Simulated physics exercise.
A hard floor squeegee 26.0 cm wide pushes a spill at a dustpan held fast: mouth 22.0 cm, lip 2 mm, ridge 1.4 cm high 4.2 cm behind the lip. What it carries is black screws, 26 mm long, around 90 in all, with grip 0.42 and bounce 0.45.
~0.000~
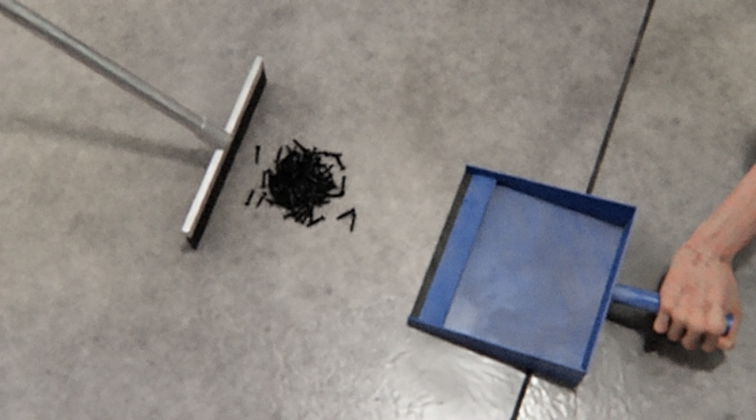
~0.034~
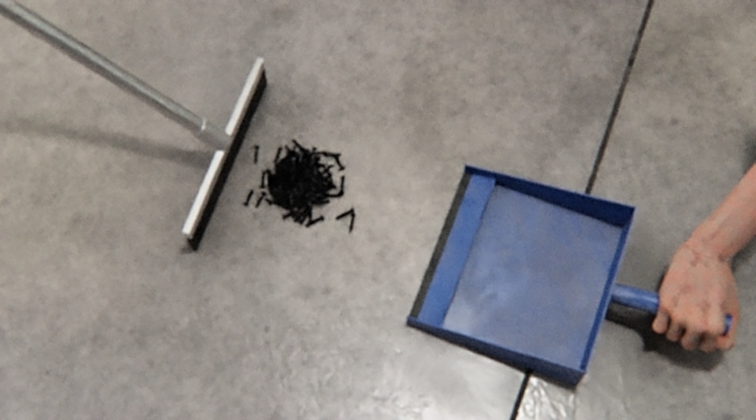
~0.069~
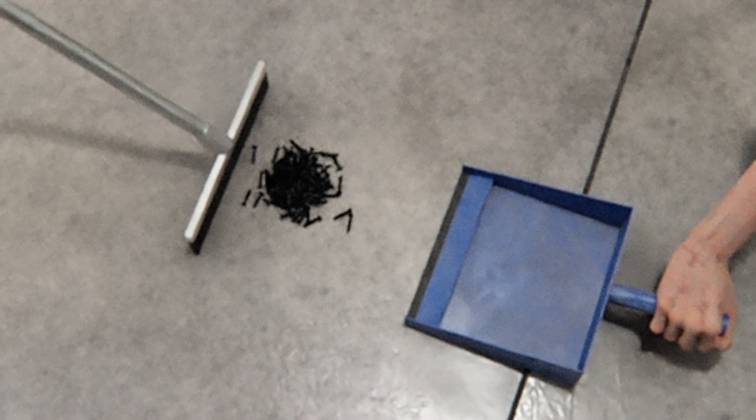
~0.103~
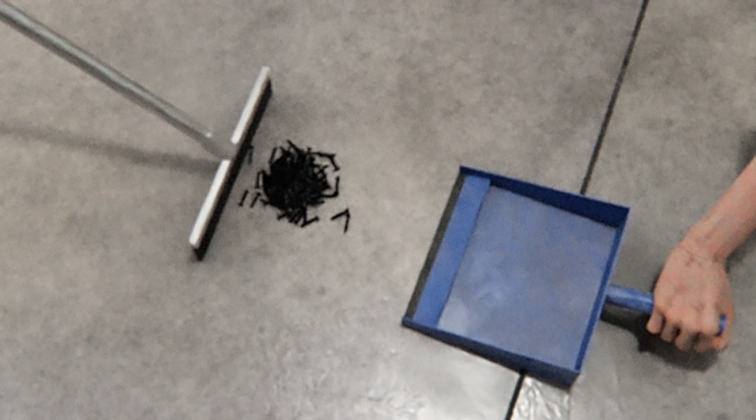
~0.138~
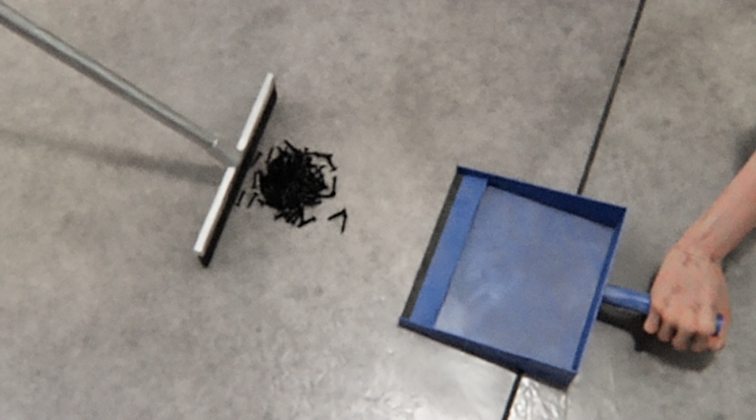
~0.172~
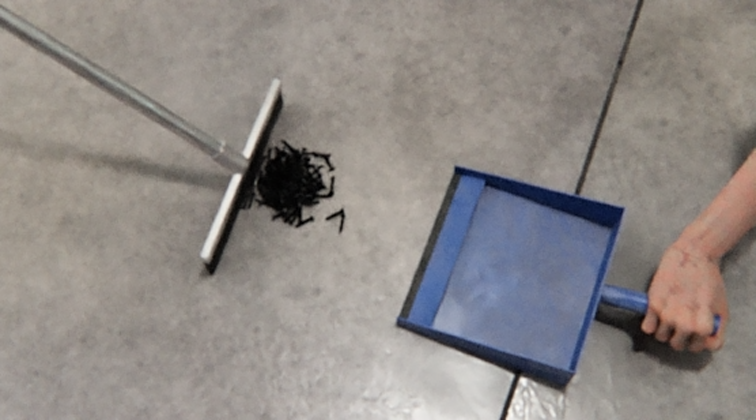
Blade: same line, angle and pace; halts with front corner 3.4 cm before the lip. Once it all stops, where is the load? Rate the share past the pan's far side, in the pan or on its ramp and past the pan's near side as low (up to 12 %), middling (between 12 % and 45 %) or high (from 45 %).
Shares - far side: Low; pan: Low; near side: Low.
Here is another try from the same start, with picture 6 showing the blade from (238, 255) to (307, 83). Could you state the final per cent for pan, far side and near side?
Per cent by place - pan 20, far side 5, near side 0.
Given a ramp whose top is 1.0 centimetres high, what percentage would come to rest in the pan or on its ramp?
Then around 10 percent, ramp counted.
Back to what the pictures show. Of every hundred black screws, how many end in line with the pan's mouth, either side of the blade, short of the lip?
About 90 %.
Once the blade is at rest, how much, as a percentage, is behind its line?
Roughly 5 per cent.
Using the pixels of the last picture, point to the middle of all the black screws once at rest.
Look around (408, 255) in the last picture.
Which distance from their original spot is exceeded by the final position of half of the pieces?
18 cm, roughly.
Then, at 0.43 s, middle of the blade 15 cm from the lip; 0 % over the lip, far side 0 %, near side 0 %.
After 0.61 s, middle of the blade 8 cm from the lip; 0 % over the lip, far side 0 %, near side 0 %.
After 0.90 s, middle of the blade 4 cm from the lip; 10 % over the lip, far side 0 %, near side 0 %.
At rest (1.9 s), far side 0 %, pan 10 %, near side 0 %, in front of the lip or behind the blade 90 %.
